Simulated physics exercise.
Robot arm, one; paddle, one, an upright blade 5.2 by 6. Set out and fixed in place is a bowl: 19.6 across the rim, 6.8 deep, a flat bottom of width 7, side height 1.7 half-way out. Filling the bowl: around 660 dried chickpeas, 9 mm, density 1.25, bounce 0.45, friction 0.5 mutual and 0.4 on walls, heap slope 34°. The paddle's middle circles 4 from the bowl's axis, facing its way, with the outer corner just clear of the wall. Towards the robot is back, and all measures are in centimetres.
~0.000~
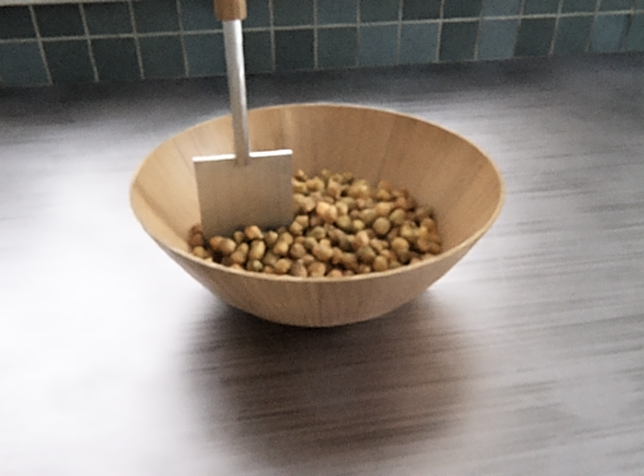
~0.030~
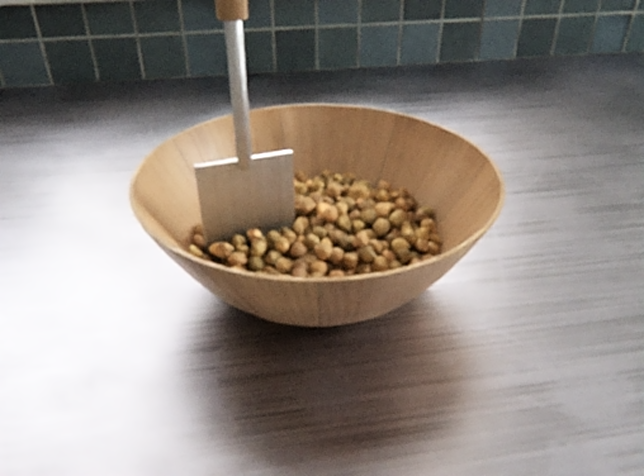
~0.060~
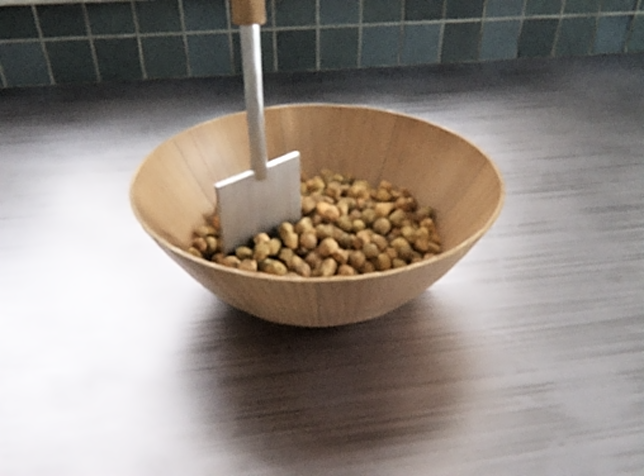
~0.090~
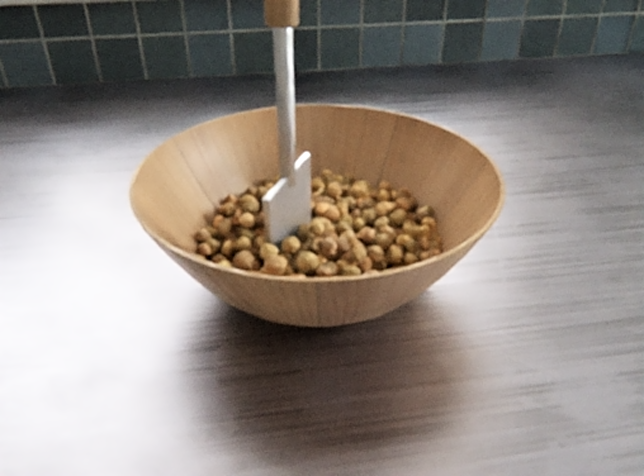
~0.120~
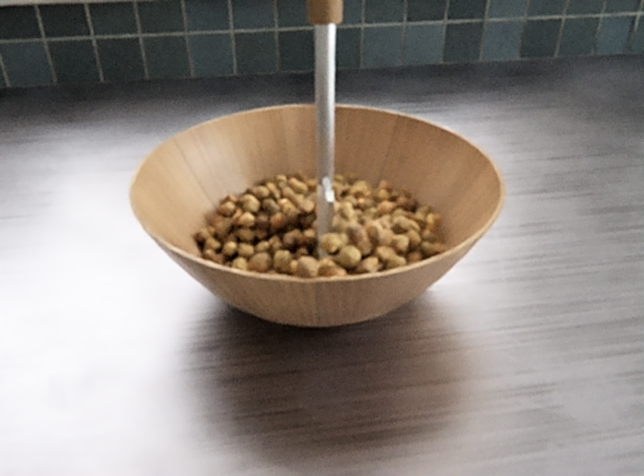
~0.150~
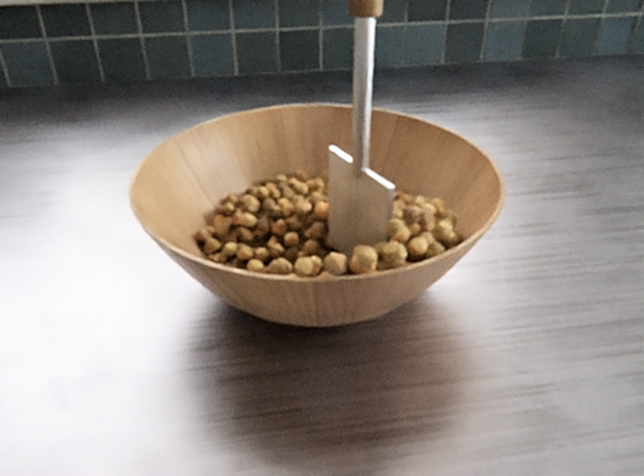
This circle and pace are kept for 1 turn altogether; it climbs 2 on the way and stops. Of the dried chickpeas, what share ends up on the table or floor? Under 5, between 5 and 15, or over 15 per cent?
Between 5 and 15 per cent.
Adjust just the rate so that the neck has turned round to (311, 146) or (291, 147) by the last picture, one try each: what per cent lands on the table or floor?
It comes to close to 0 per cent and close to 0 per cent.
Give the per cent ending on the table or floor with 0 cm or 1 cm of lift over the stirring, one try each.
Try one: Around 20 %; try two: Around 15 %.
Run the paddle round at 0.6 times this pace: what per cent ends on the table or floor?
Estimated share: Near 0 per cent.
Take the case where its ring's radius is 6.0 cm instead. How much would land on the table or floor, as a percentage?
Close to 0 in a hundred then.
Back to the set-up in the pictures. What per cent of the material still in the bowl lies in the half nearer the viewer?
Near 45 per cent of what stays in the bowl.
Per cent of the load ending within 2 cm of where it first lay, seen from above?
About 55 %.
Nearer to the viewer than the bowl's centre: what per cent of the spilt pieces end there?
Roughly 20 per cent.
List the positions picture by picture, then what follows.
The paddle neck at (241, 129), 0° round; upper third of the load around (324, 223), from x 195 to 435, top at y 175; 658 in the bowl, in the first picture.
The paddle neck at (242, 131), 10° round; upper third of the load around (318, 226), from x 195 to 435, top at y 175, in the second picture.
The paddle neck at (257, 140), 35° round; upper third of the load around (319, 231), from x 195 to 435, top at y 175, in the third picture.
The paddle neck at (287, 146), 60° round; upper third of the load around (331, 237), from x 200 to 435, top at y 175, in the fourth picture.
The paddle neck at (325, 145), 86° round; upper third of the load around (355, 236), from x 200 to 440, top at y 175, in the fifth picture.
The paddle neck at (361, 137), 112° round; upper third of the load around (384, 225), from x 200 to 455, top at y 175; 658 in the bowl, in the sixth picture.
After 0.26 s, 204° round, highest piece 10 above the table; 638 in the bowl, 2 on the table or floor, 18 in flight or on the tool.
After 0.36 s, 297° round, highest piece 9 above the table; 610 in the bowl, 24 on the table or floor, 24 in flight or on the tool.
After 0.62 s, 0° round, highest piece 6 above the table; 601 in the bowl, 57 on the table or floor.
After 1.32 s, 0° round, highest piece 6 above the table; 601 in the bowl, 57 on the table or floor.
In the end, 601 in the bowl, 57 on the table or floor. That is 9 % on the table or floor.
